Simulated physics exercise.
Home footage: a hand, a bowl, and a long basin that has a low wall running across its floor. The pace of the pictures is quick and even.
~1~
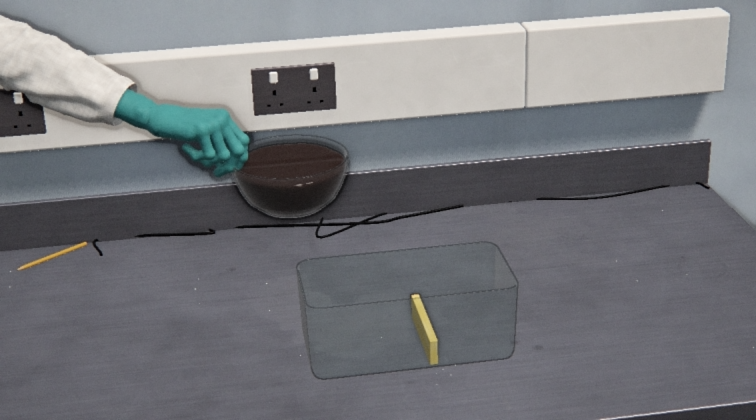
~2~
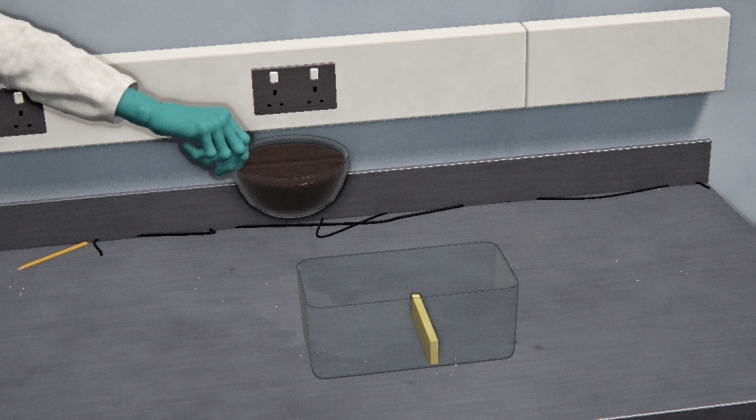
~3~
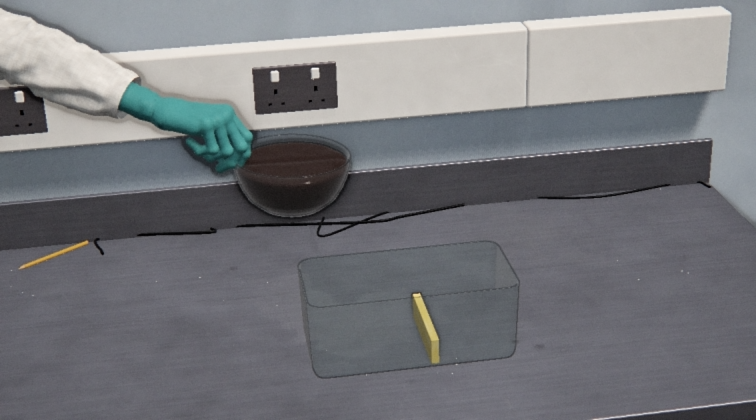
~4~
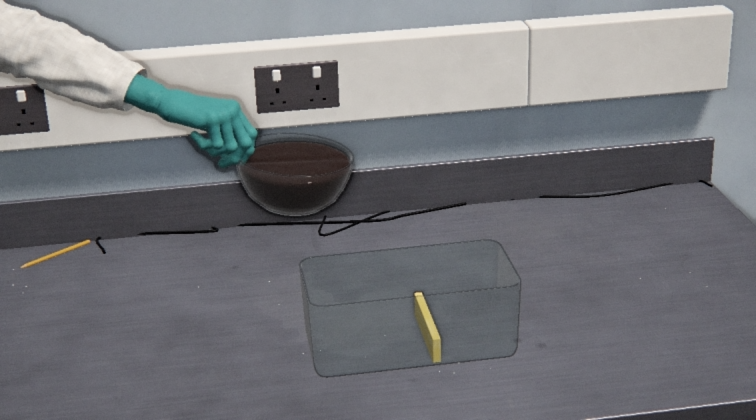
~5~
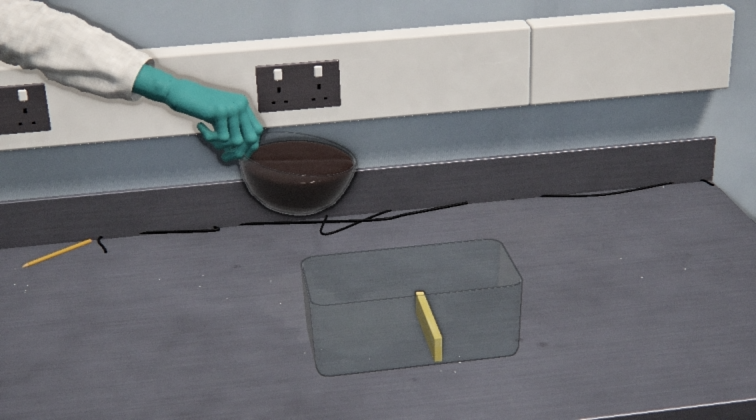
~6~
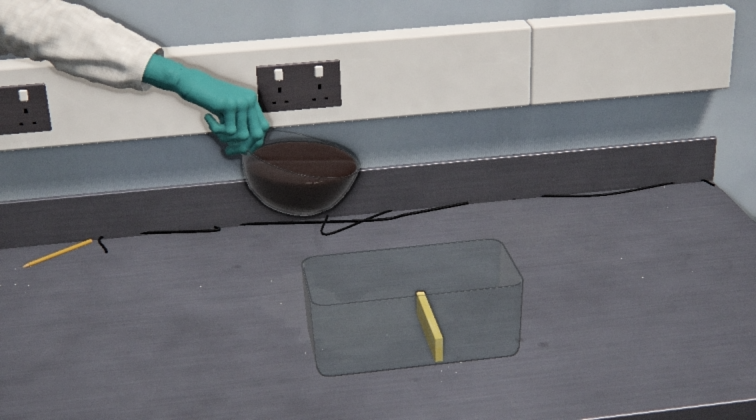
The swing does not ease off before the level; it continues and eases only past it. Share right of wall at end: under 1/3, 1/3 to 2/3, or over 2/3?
Stays short of a third.
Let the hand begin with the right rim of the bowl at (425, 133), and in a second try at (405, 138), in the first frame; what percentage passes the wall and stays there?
First try: 65 percent; second try: 65 percent.
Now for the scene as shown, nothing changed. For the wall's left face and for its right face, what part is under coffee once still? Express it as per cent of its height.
The left side sits at 70 per cent and the right side at 20.
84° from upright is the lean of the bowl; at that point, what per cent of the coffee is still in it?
Close to 25 per cent.
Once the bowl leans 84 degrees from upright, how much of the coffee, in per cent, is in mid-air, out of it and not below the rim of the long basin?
Airborne fraction: Approx. 50 %.
A moment on, the bowl is tipped on its side and 24 per cent is still to pour, 25 is left of the wall and 2 right of it.
Next, the bowl is tipped right over and 0 per cent is still to pour, 84 is left of the wall and 9 right of it.
Then the bowl is tipped right over and 0 per cent is still to pour, 82 is left of the wall and 15 right of it.
Later the bowl is tipped right over and 0 per cent is still to pour, 81 is left of the wall and 17 right of it.
Finally, 80 per cent lies left of the wall, 17 right of it and 3 outside.
